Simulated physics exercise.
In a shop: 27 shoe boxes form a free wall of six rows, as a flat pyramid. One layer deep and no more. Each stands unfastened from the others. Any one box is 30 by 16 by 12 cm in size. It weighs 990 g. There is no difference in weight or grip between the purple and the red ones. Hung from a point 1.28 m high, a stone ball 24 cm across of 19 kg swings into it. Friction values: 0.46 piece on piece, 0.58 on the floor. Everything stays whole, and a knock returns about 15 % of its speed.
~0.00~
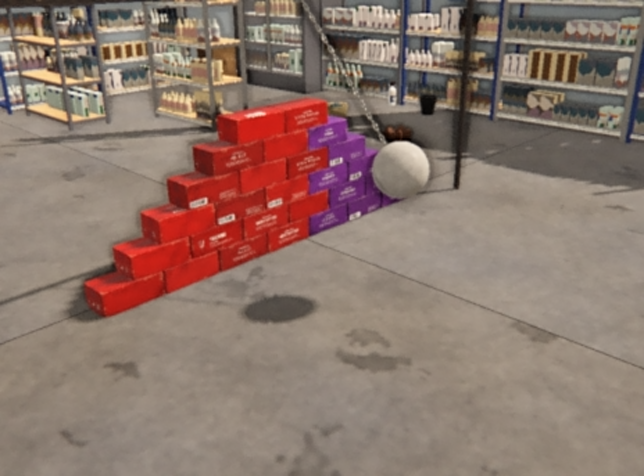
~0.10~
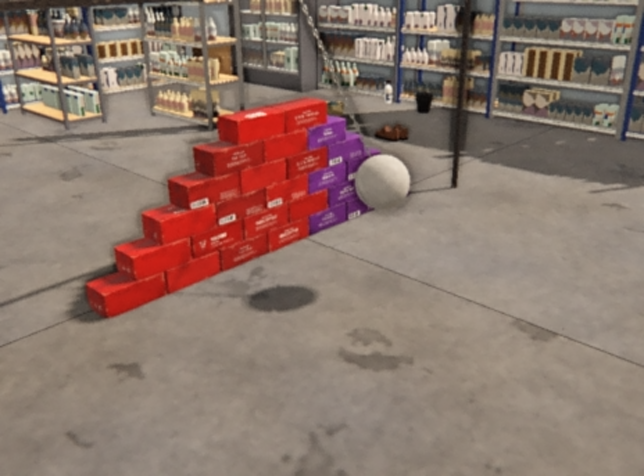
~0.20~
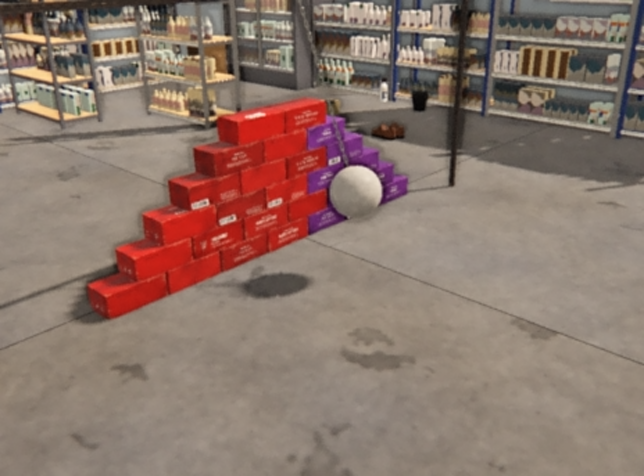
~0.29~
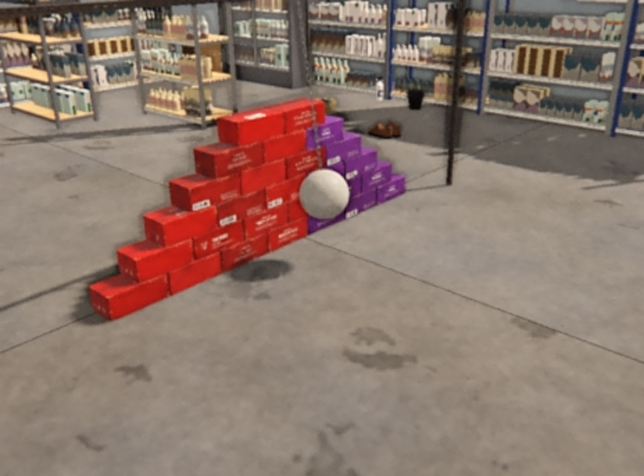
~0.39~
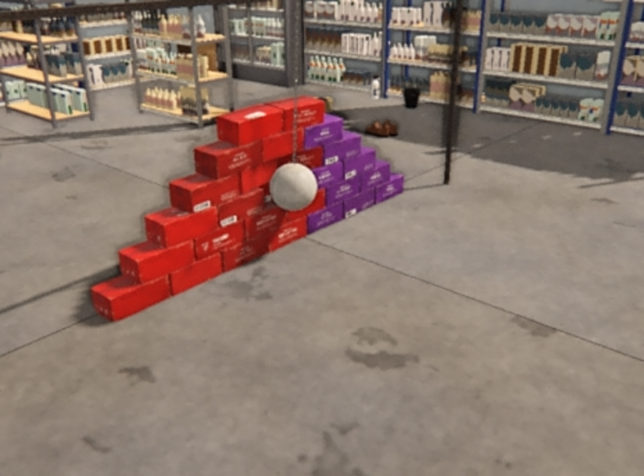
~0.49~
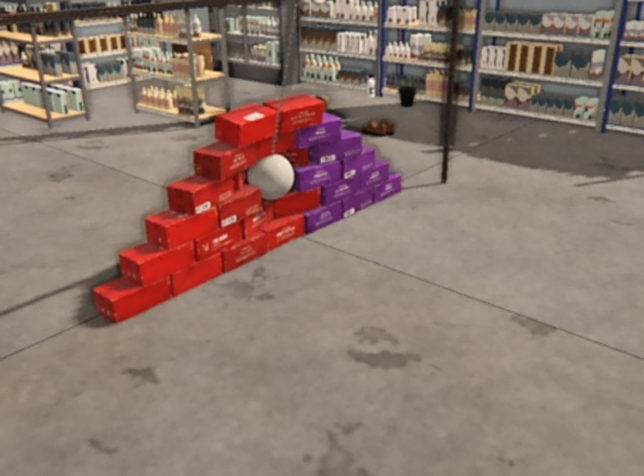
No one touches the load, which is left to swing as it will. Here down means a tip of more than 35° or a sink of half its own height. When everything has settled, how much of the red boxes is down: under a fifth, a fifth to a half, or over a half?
A fifth to a half.
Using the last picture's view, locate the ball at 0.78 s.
It sits close to pixel (238, 151).
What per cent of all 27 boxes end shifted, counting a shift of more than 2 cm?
50 % shifted.
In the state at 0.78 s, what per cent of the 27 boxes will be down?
At that instant, 10 percent.
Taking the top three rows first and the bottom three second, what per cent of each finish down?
From the top 80, from the bottom 10 per cent.
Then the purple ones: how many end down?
Purple: 1.
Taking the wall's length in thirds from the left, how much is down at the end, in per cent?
0 / 50 / 0 %, left to right.
By 0.78 s, line 30° past plumb; 3 of the 18 red boxes down (3 of 27 in all colours); top red box tilted 35°; top purple box tilted 13°.
By 1.48 s, line 15° before plumb; 7 of the 18 red boxes down (8 of 27 in all colours); top red box tilted 66°, 18 cm lower; top purple box tilted 60°, 54 mm lower.
When it is over (4.0 s), line 22° before plumb; 7 of the 18 red boxes down (8 of 27 in all colours); top red box on its side; top purple box upside down. That is 39 per cent. In pixels of the last frame, middles, top red box near (207, 180), top purple box near (294, 190).
